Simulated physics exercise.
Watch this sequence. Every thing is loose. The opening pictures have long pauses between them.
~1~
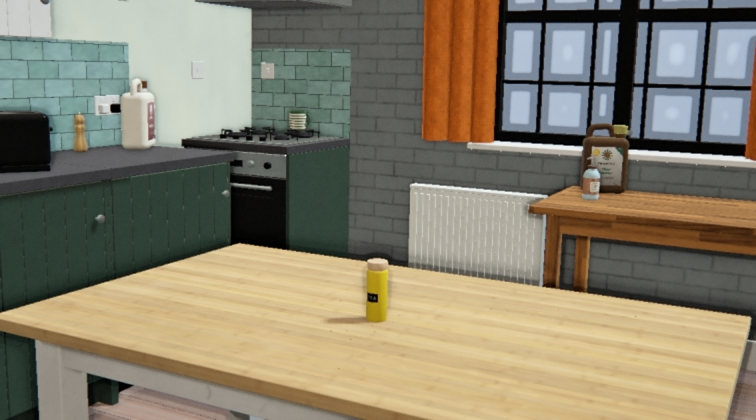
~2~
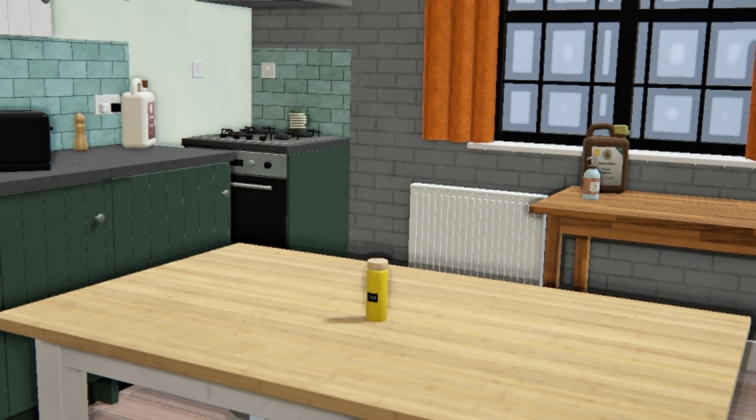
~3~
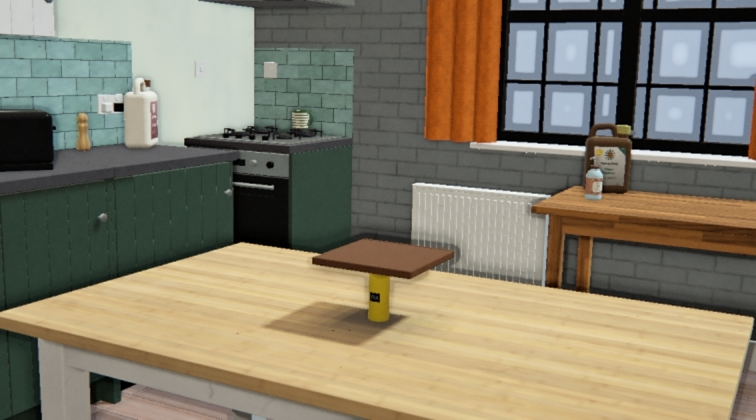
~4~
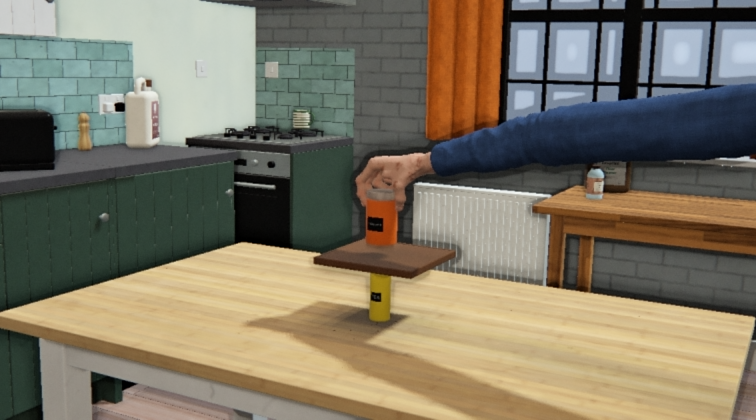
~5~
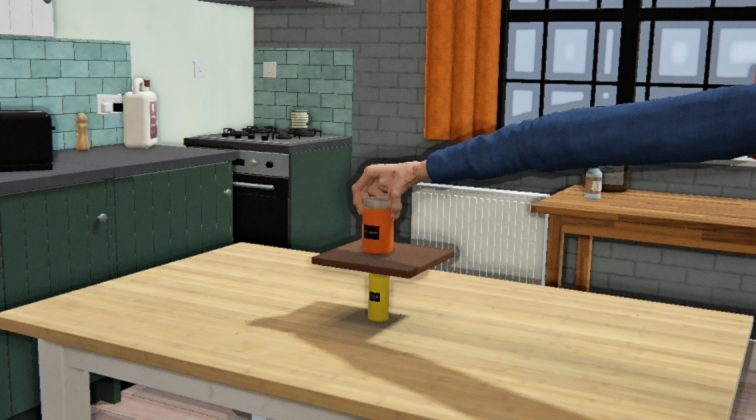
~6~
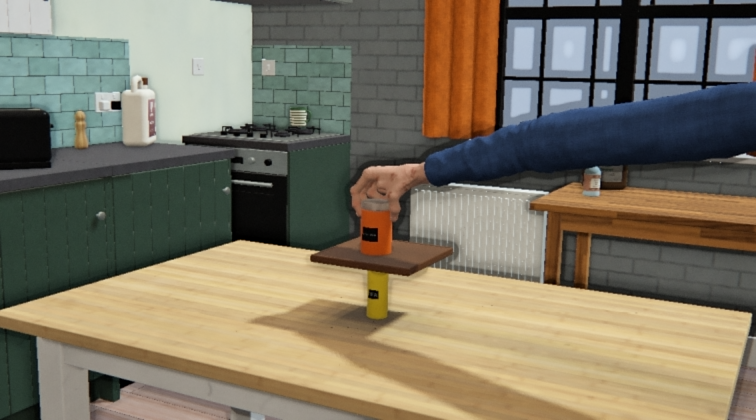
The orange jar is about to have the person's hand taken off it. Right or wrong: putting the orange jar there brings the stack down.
Wrong, the stack stays up.
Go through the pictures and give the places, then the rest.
The last thing is not in view yet, in the first frame.
The last thing is not in view yet, in the second frame.
The last thing is not in view yet; brown lid (385, 257), in the third frame.
On its way; orange jar (382, 217); brown lid (386, 257), in the fourth frame.
On its way; orange jar (378, 224); brown lid (385, 257), in the fifth frame.
Set down, still held; orange jar (376, 227); brown lid (384, 254), in the sixth frame.
Then, 0.50 s past the last view, nothing moves.
Then, 1.30 s past the last view, orange jar resting near (376, 227).
Finally, all 3 still in place. Final places as the last picture's camera would see them, orange jar near (376, 227). The stack stays up.
